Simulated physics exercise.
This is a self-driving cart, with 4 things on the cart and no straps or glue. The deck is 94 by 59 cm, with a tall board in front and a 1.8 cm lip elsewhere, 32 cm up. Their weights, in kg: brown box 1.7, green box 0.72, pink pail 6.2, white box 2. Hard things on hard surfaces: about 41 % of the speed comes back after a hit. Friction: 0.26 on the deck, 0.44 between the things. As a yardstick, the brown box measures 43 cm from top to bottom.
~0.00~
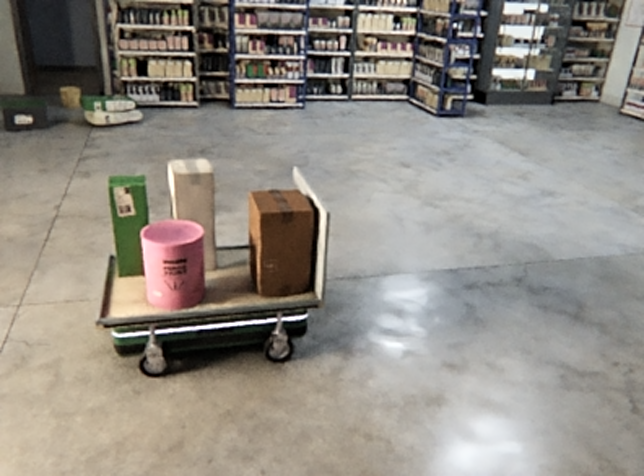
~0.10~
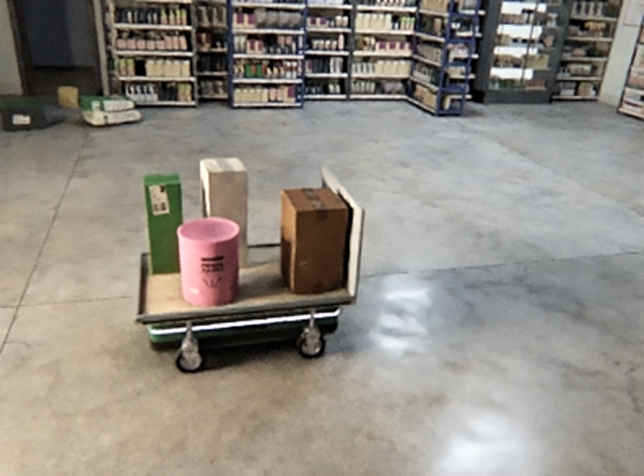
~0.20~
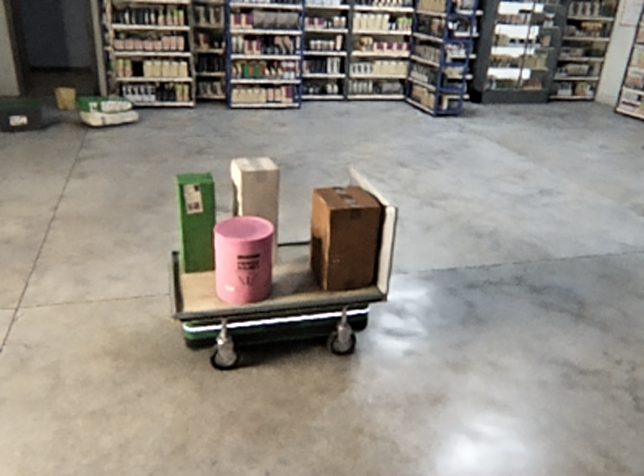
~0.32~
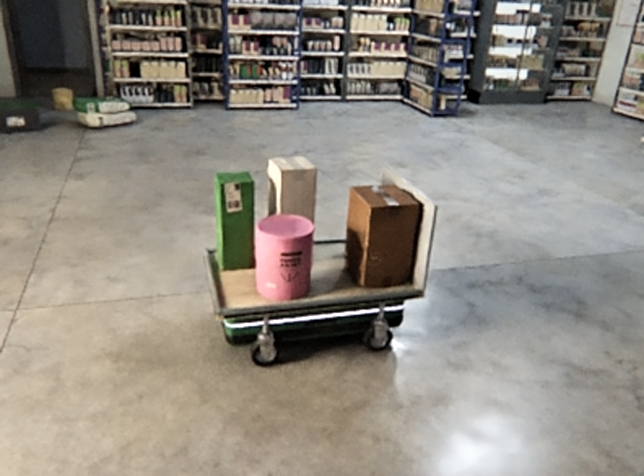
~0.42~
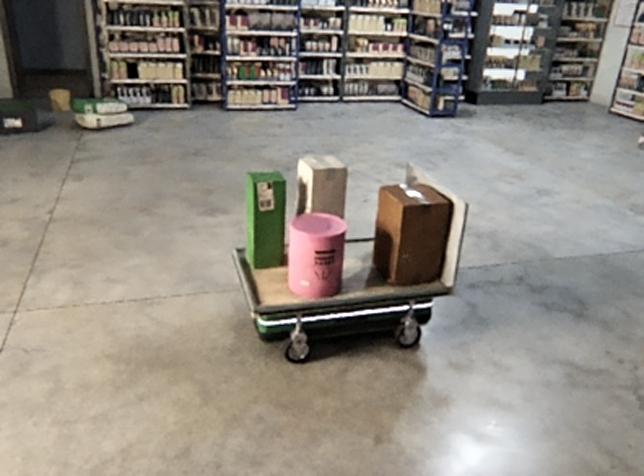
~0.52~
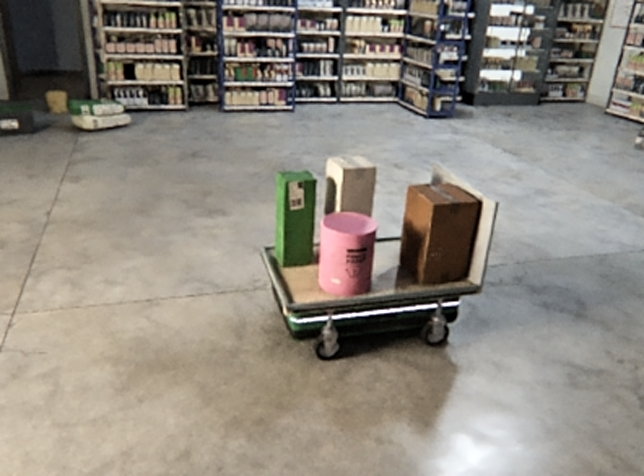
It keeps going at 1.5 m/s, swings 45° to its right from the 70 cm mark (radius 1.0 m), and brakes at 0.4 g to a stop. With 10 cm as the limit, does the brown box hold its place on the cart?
The brown box gets shifted.
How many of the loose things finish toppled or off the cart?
In all, 0.
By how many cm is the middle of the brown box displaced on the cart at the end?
Some 20 cm.
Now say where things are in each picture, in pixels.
In the first frame, cart 0 cm along; brown box (279, 243); green box (132, 227).
In the second frame, cart 15 cm along; white box (224, 215); green box (165, 225).
In the third frame, cart 30 cm along; pink pail (244, 260); white box (255, 213).
In the fourth frame, cart 48 cm along; green box (235, 222); pink pail (284, 257).
In the fifth frame, cart 63 cm along; white box (320, 211); green box (266, 221).
In the sixth frame, cart 78 cm along; brown box (436, 233); pink pail (347, 254).
By 0.82 s, cart 123 cm along, turned 22°; brown box 15 cm from its spot near (528, 239); white box 2 cm from its spot.
By 1.12 s, cart 168 cm along, turned 44°; brown box 24 cm from its spot near (637, 268); white box 3 cm from its spot.
By 1.52 s, cart 207 cm along, turned 45°; brown box 20 cm from its spot; green box 8 cm from its spot; pink pail 8 cm from its spot.
When it is over (2.1 s), not toppled but over 10 cm from the start, brown box, green box, pink pail and white box.
